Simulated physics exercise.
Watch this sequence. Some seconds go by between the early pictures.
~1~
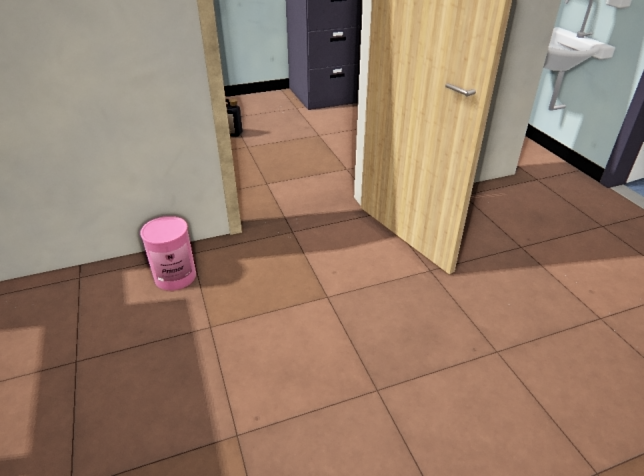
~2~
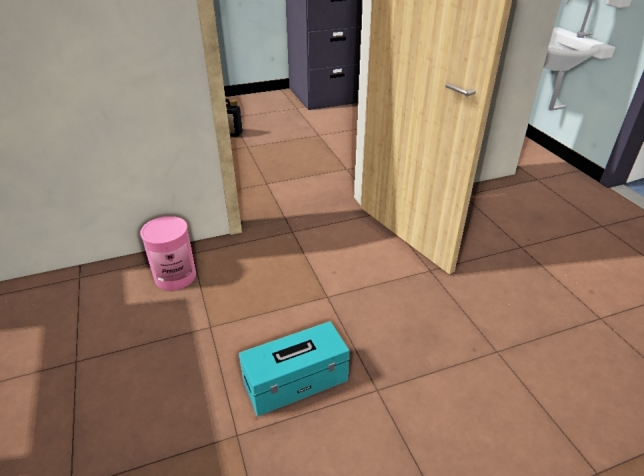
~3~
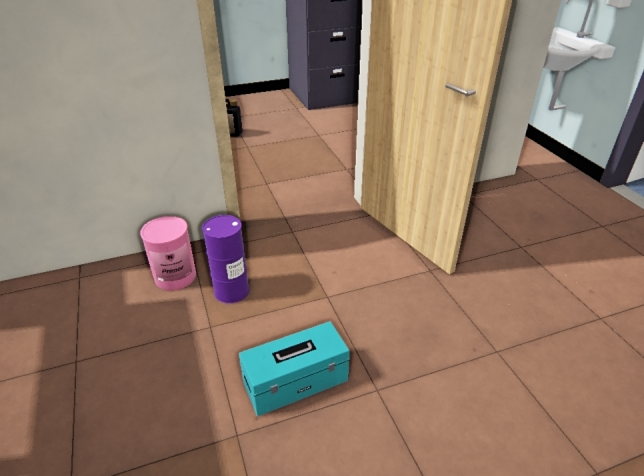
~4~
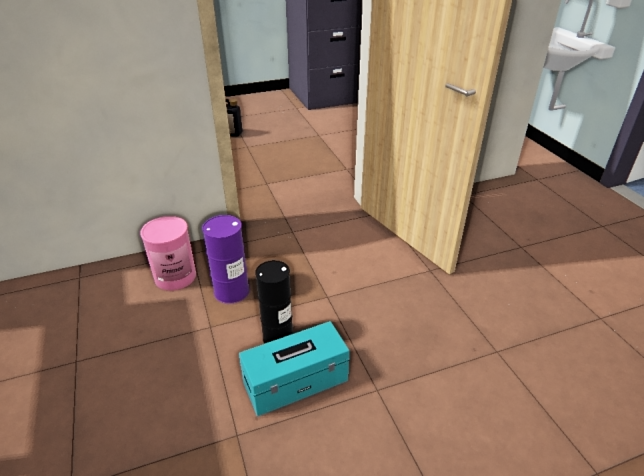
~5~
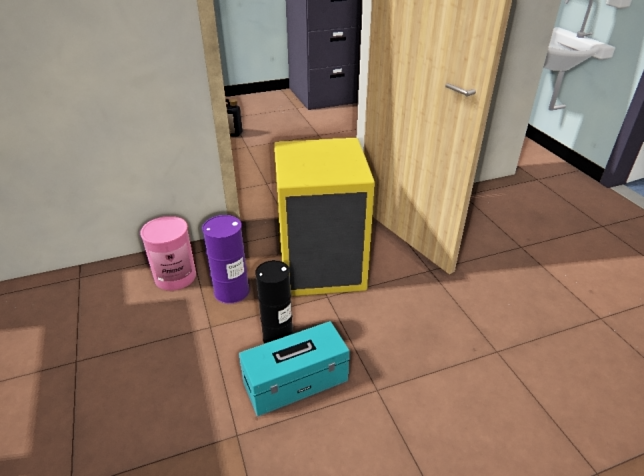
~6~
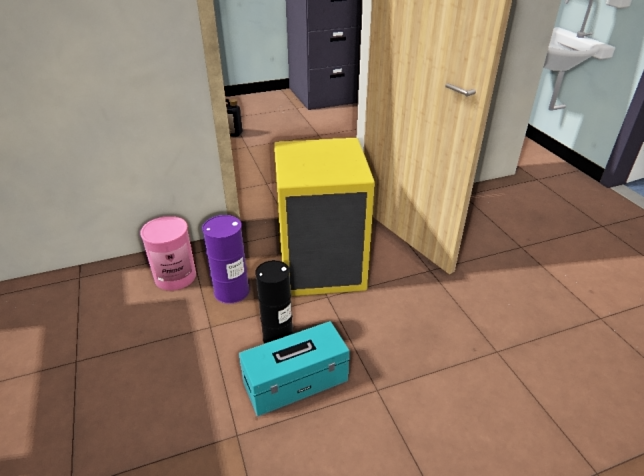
In a tiled room with a wide-open door, a pink pail stood by the wall as a turquoise toolbox, purple canister, black canister and yellow appliance appeared one after another; nothing else moved.
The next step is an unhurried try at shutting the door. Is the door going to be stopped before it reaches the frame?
Yes, it is stopped.
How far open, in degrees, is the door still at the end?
Open angle: About 70°.
Then, 0.60 s later than the last frame, door at 92°.
Then, 1.00 s later than the last frame, door at 75°.
When it is over, door at 68°; all 5 as before. End places, in pixels of the last picture, yellow appliance near (318, 217).
